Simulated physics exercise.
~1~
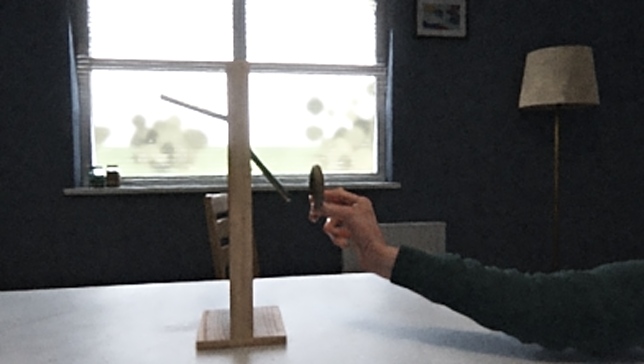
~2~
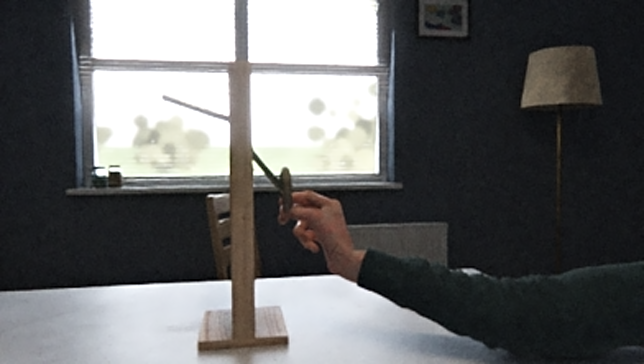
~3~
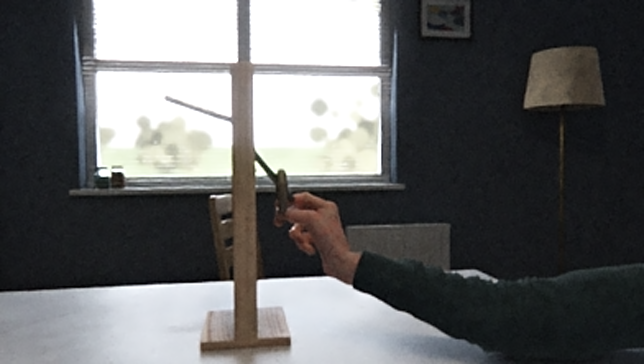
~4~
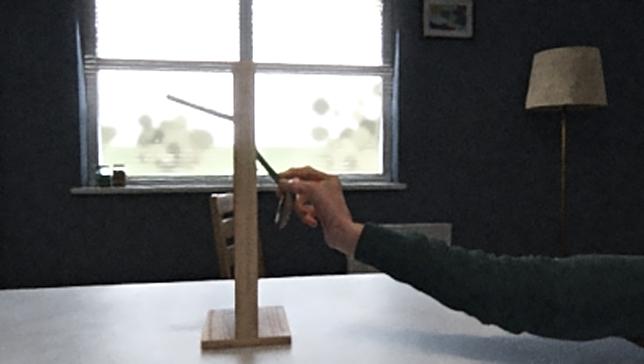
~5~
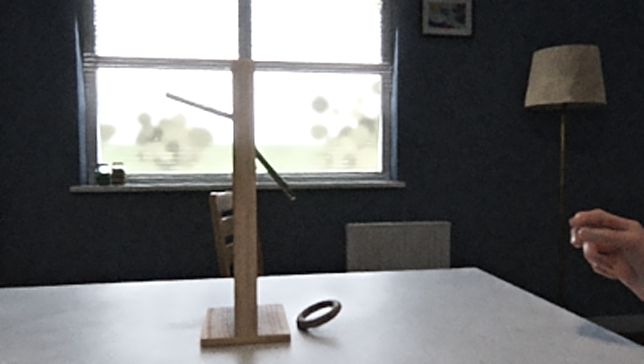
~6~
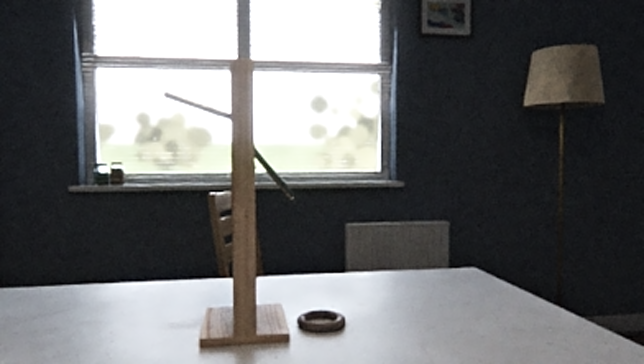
A brown ring of tape was carried left by a hand to the sloping peg on a wooden stand, but when the fingers let go, it slipped off, dropped beside the base, and ended up lying flat on the white table.
